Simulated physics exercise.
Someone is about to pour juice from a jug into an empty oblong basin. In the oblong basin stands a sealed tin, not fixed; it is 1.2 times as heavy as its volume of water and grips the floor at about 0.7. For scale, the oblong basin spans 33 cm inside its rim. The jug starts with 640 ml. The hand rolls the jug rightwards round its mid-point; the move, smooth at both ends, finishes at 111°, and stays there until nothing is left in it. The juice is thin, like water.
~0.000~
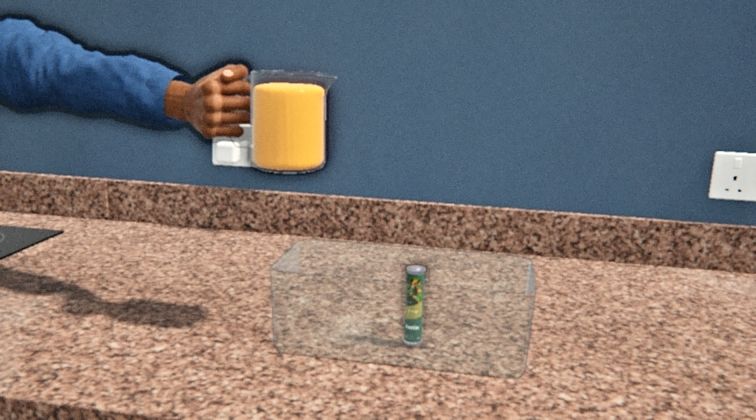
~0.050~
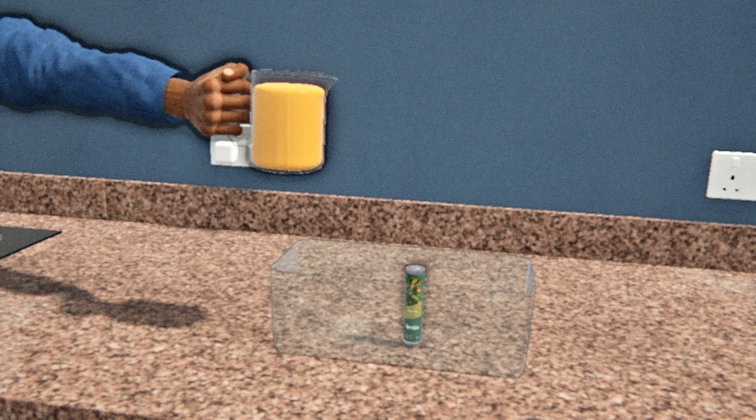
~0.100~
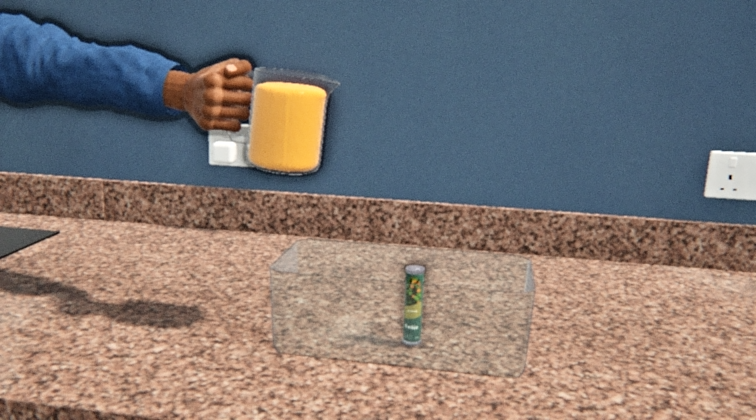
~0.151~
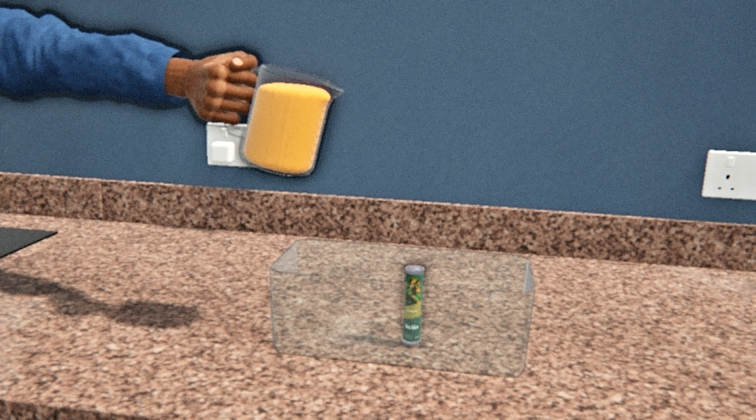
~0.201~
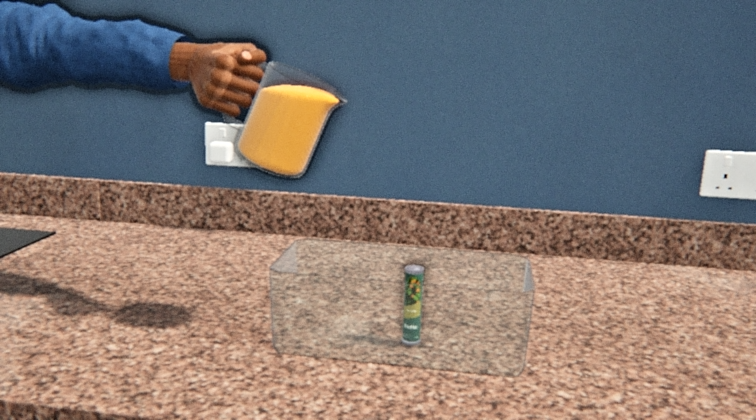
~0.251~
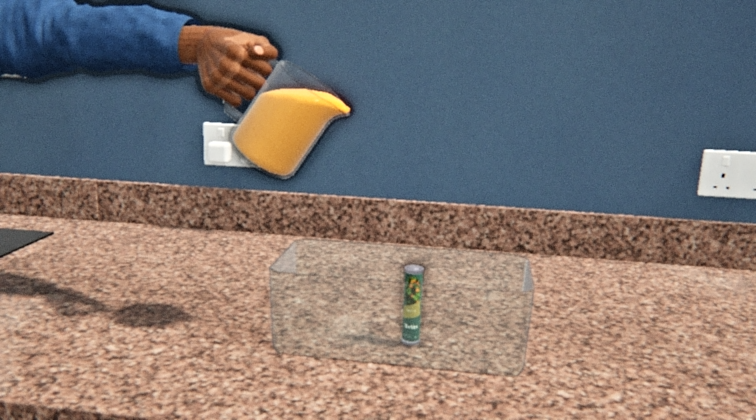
At the start, a hand in a blue sleeve holds a clear jug of orange juice upright, above and left of an empty see-through basin with a small green tin standing in it. The hand then rolls the jug rightwards, slowly then faster, and the juice shifts up to its lip.
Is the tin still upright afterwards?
The tin goes over.
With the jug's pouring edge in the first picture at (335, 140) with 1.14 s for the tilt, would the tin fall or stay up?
Then it stays up.
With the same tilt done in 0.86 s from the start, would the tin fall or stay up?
The tin topples.
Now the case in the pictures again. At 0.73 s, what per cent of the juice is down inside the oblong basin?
About 62 per cent.
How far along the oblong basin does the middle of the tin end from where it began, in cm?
About 9.5 cm.
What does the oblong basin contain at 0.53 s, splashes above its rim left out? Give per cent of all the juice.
Some 12 per cent.
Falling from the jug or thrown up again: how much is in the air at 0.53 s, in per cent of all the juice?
About 30 per cent.
By 0.53 s the tilt is 99° and 59 per cent is still to pour; the tin stands where it began.
By 0.73 s the tilt is 111° and 14 per cent is still to pour; the tin leans 20°.
By 0.94 s the tilt is 111° and 1 per cent is still to pour; the tin lies on its side.
By 1.17 s the tilt is 111° and 0 per cent is still to pour; the tin lies on its side.
At rest the tin lies on its side.
